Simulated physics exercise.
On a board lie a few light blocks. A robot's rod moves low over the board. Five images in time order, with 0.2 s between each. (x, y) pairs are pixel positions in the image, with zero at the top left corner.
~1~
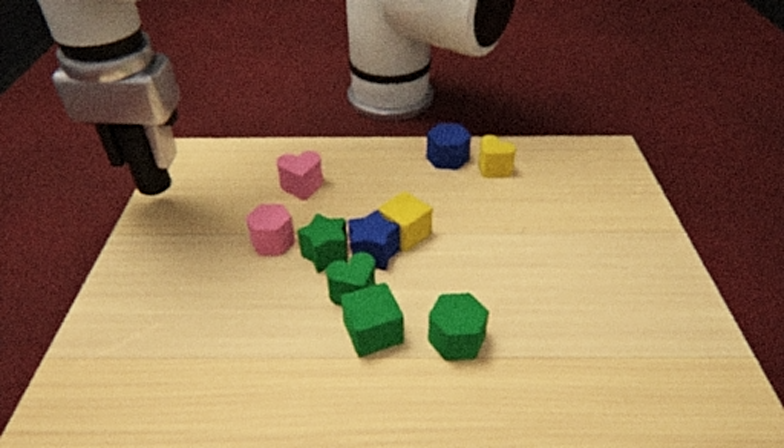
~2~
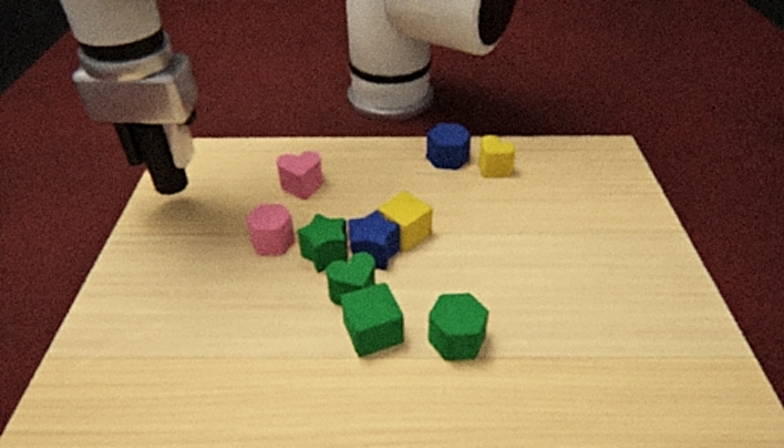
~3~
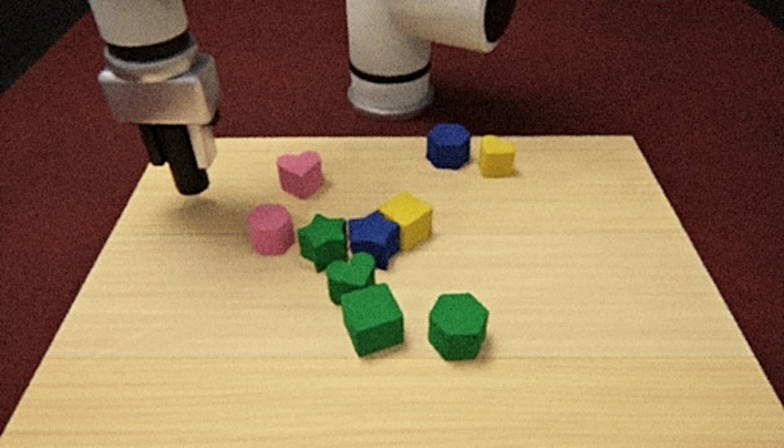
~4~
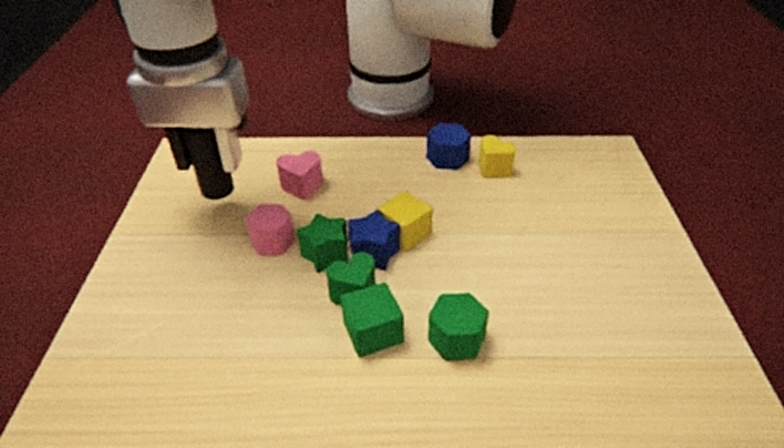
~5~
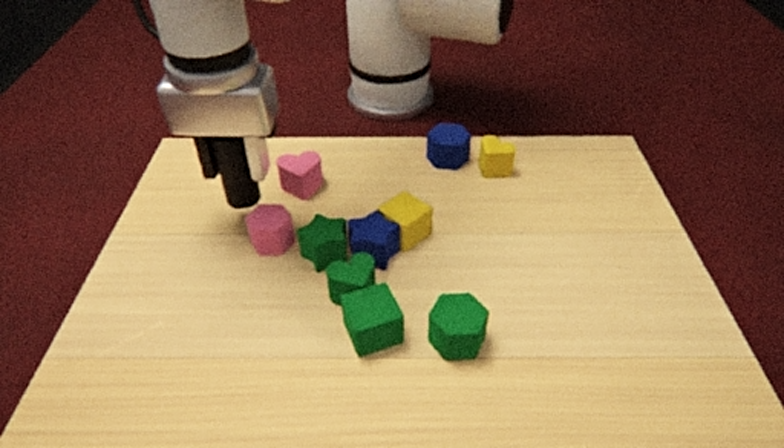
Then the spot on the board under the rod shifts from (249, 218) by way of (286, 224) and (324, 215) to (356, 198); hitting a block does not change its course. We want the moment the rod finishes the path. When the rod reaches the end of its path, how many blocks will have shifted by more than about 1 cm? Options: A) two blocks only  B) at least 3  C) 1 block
Answer: C.
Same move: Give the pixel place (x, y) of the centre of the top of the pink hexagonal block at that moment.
The answer is (284, 224).
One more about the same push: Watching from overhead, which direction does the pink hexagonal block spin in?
The turn is clockwise.
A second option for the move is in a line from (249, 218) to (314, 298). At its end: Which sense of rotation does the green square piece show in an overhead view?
In a top view, it turns clockwise.
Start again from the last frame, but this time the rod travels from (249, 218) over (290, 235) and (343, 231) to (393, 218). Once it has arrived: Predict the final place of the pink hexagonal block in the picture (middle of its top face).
Pixel (284, 237).
What follows on the original path. One third of the way, rod (283, 205); pink hexagonal block (282, 223), turned 40° clockwise.
Two thirds of the way, rod (322, 196); pink hexagonal block (284, 224), turned 50° clockwise; green star block (323, 231), turned 15° anticlockwise.
At the end, rod (355, 179); pink hexagonal block (284, 224), turned 50° clockwise; pink heart in place; green star block (323, 231), turned 15° anticlockwise.
